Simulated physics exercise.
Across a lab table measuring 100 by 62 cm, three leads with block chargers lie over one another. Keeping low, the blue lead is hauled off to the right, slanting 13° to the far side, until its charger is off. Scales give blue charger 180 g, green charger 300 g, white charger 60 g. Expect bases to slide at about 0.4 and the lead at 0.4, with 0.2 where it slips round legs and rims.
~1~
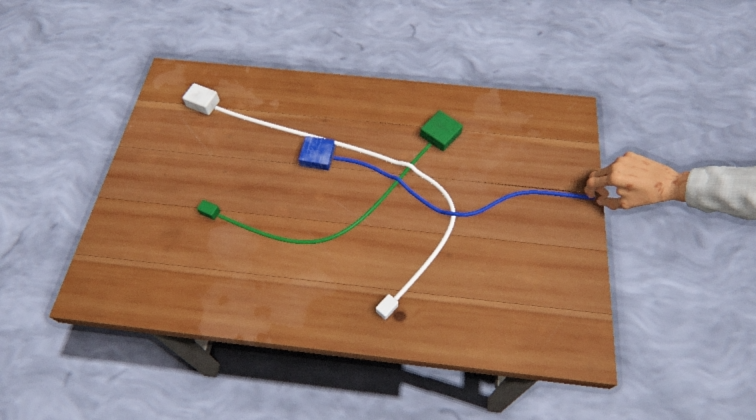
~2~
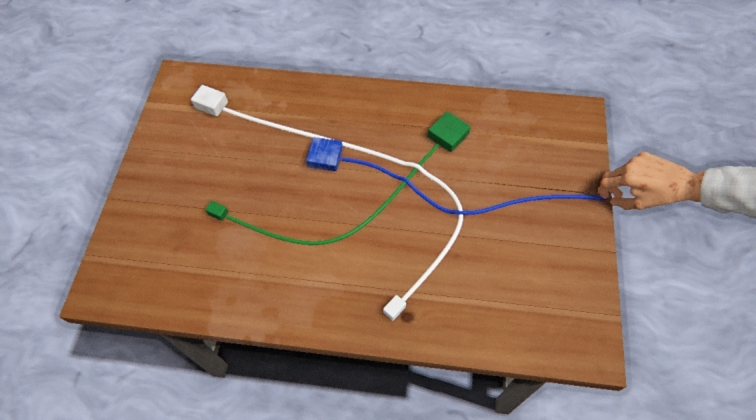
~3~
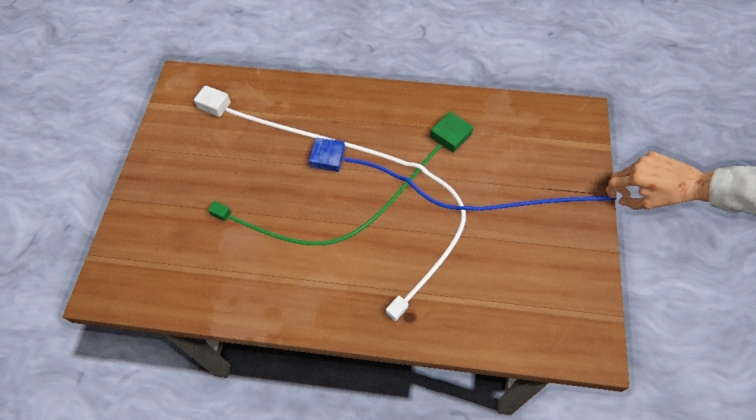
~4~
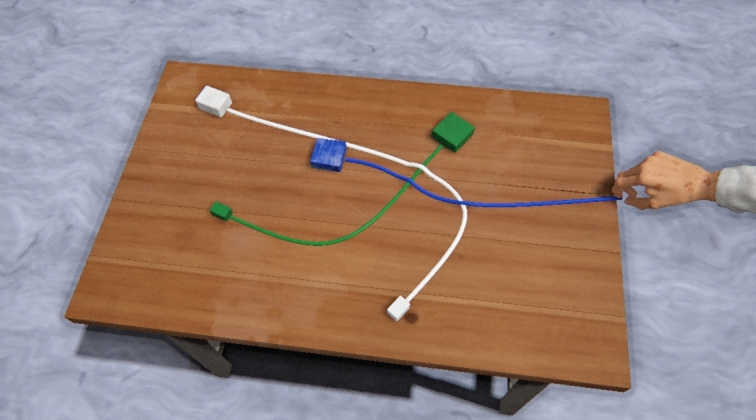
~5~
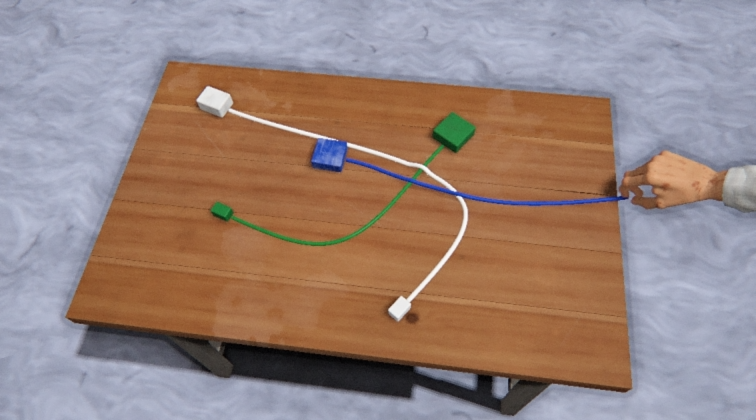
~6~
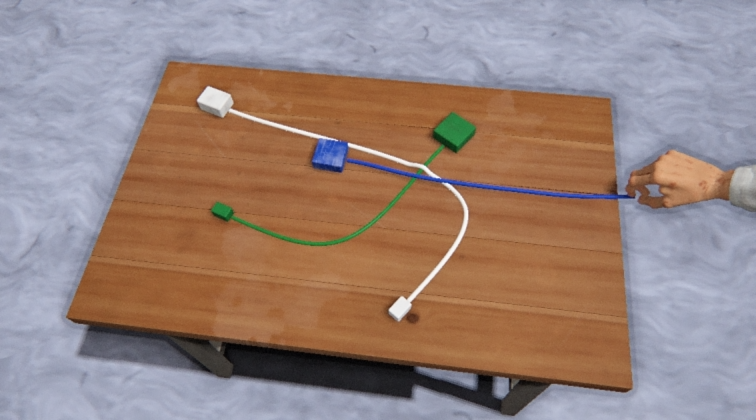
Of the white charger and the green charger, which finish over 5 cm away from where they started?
White charger: Stays close; green charger: Stays close.
Next, the blue lead's tail end at (450, 163); blue charger 21 cm off its start.
Then, the blue lead's tail end at (555, 172); blue charger 42 cm off its start.
After that, the blue lead has left the top; blue charger over the edge.
Later, the blue lead's tail end at a place out of view; blue charger 191 cm off its start.
At the end, the blue lead has left the top; white charger 0 cm off its start at (214, 98), green charger 0 cm off its start at (455, 128), blue charger over the edge.
